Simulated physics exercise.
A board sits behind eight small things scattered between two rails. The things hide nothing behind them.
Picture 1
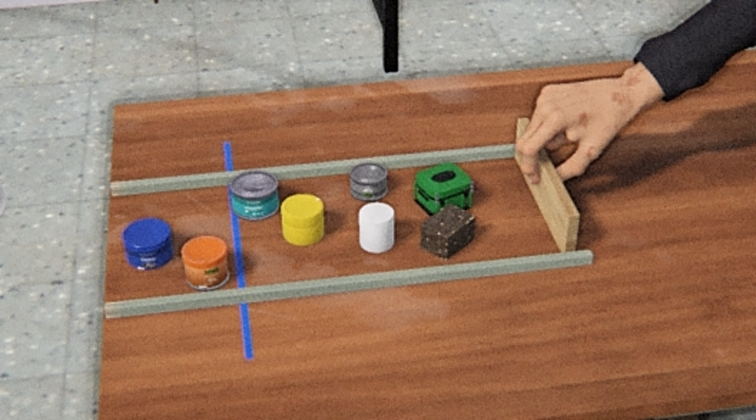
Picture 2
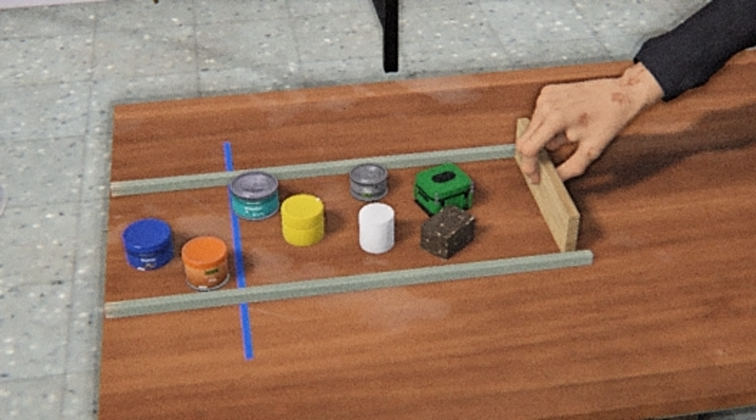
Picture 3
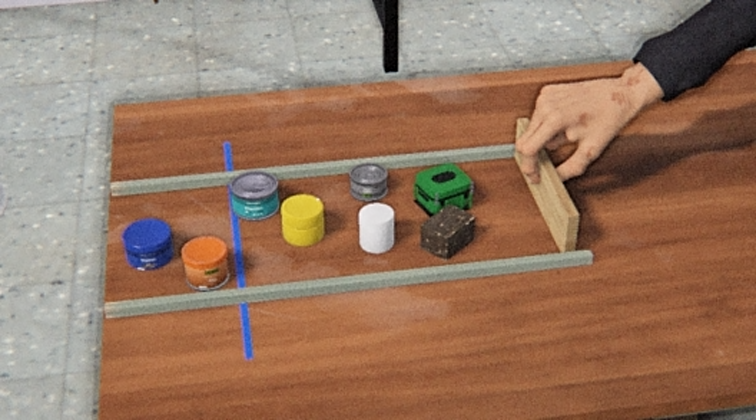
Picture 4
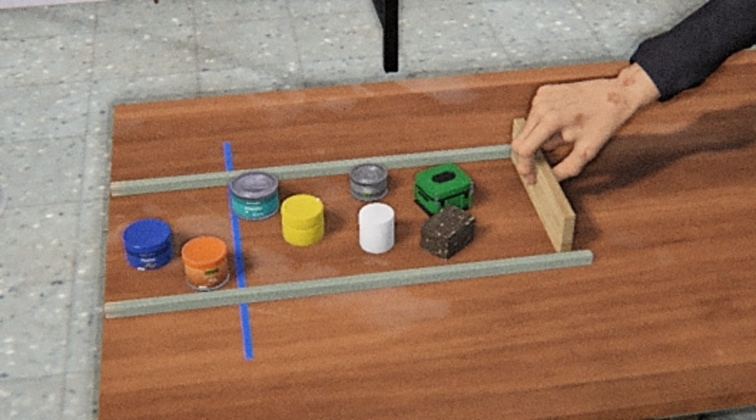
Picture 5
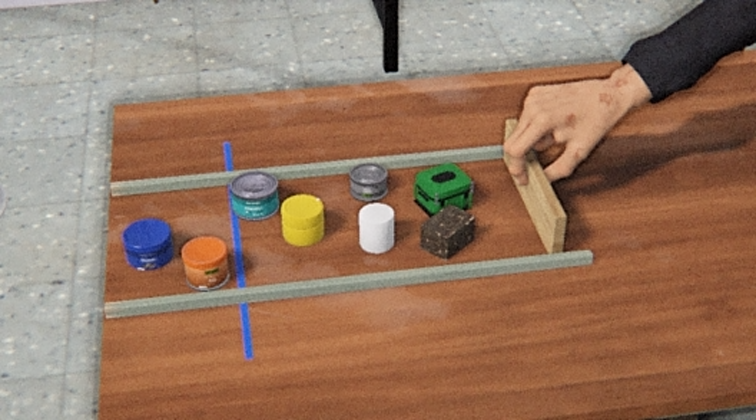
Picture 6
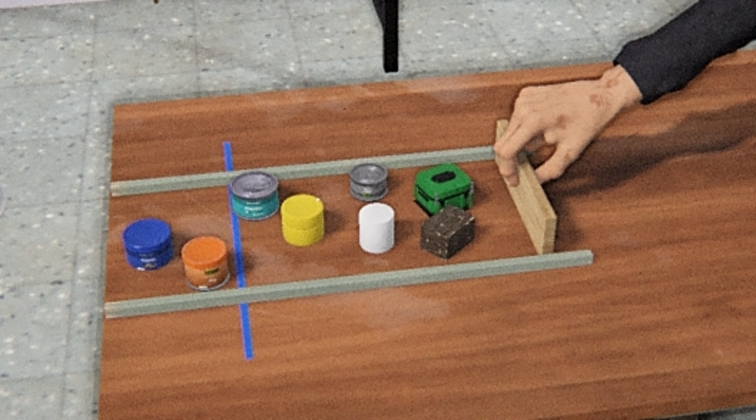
A hand slides a wooden board slightly left between two rails toward several small still objects.
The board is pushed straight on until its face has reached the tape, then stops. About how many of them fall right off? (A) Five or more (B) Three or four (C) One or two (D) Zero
D, zero.
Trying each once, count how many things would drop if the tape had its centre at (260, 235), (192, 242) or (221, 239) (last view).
Those tries give 0, 1 and 0.
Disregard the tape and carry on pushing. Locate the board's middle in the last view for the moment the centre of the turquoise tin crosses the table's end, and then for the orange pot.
First it's close to (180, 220), next close to (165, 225).
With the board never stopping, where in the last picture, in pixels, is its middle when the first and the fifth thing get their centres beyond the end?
The middle sits near (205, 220) at the first moment and near (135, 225) at the second.
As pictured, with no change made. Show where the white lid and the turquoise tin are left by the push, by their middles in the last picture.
Going in order, first (220, 239) and next (163, 205).
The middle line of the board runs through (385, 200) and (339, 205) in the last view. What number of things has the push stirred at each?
Moved so far: 4, later 5.
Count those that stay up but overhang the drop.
You'd get 0.
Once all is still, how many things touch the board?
4 end up touching it.
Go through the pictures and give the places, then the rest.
The first frame shows blue tub (148, 244); orange pot (206, 263); turquoise tin (255, 195); board (545, 184); tape (237, 237).
The second frame shows orange pot (206, 264); white lid (377, 228).
The third frame shows turquoise tin (255, 196); green case (443, 191).
The fourth frame shows blue tub (149, 245); black block (448, 232).
The fifth frame shows orange pot (206, 264); board (533, 185).
The sixth frame shows blue tub (149, 245); orange pot (206, 264); turquoise tin (255, 196); board (523, 186); tape (237, 237).
A little later, none off yet; blue tub at rest near (149, 245); orange pot at rest near (206, 264); turquoise tin at rest near (255, 196).
When it is over, the number that fall off is zero.
